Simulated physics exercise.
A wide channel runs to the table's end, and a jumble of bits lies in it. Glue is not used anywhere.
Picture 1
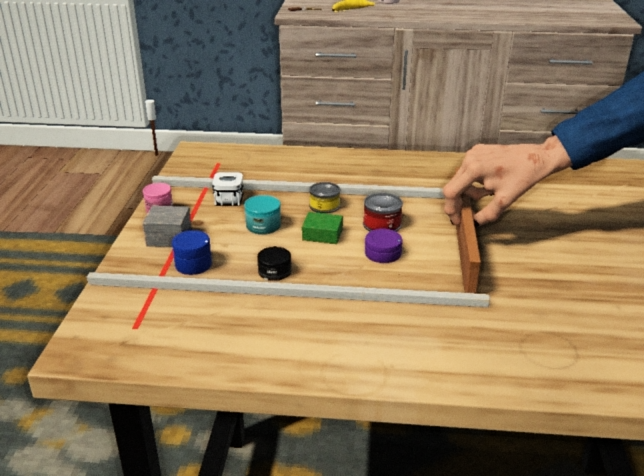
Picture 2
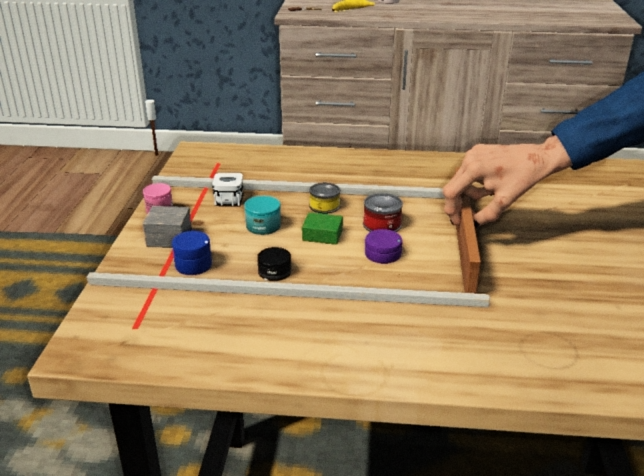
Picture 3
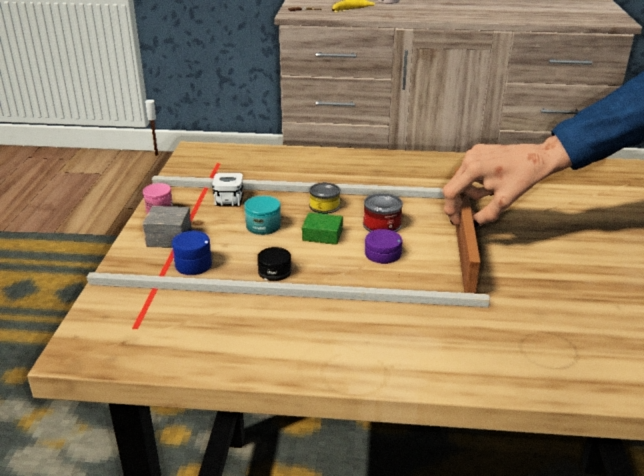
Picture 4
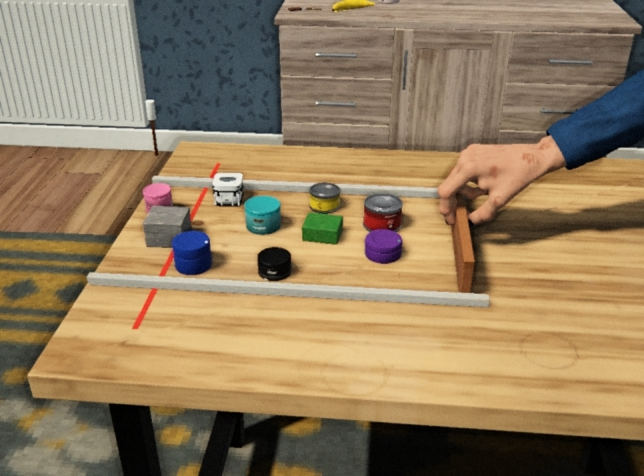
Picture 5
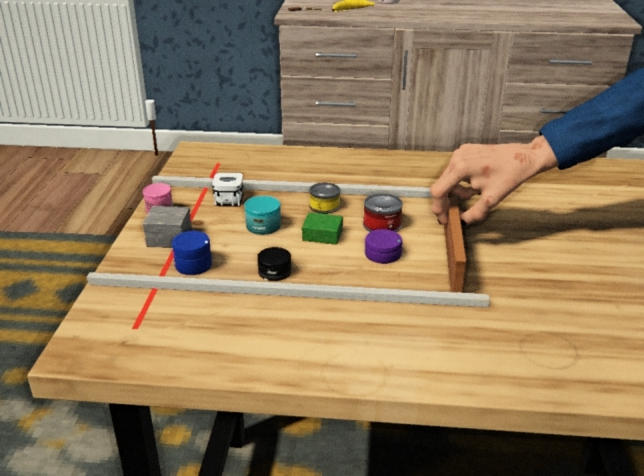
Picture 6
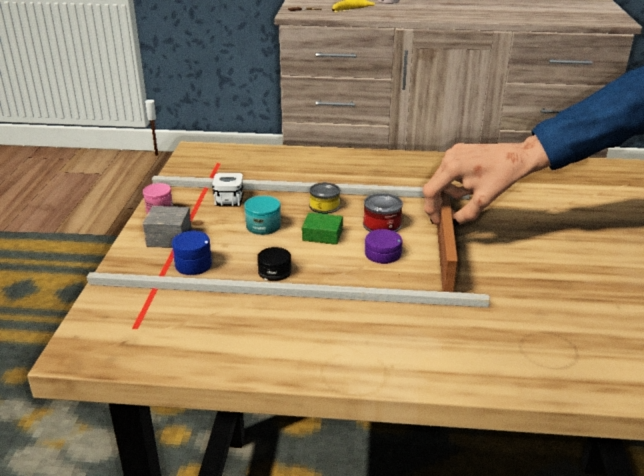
A hand slides a brown board slightly left along a channel toward scattered small tubs and blocks.
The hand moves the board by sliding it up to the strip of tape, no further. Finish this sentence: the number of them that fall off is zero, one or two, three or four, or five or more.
The number of them that fall off is one or two.
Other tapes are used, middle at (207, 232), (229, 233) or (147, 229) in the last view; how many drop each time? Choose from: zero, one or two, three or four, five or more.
Taking the places one by one, it comes to zero; none at all; more than four.
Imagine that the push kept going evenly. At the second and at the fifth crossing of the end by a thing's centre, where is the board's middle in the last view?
The middle sits near (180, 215) at the first moment and near (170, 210) at the second.
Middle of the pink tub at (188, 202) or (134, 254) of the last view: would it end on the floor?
First spot: Gone; second: Gone.
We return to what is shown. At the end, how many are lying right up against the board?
It's 4 of them.
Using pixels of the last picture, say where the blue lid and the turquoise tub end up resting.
The blue lid settles near (117, 251); as for the turquoise tub, near (138, 204).
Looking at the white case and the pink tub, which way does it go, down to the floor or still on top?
Outcome - white case remains in place, pink tub goes down.
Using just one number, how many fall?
The total is 1.
Soon after, none off yet; pink tub at rest near (159, 201); grey block at rest near (168, 227); blue lid at rest near (192, 253).
At rest, the number that fall off is one or two; fallen, pink tub.
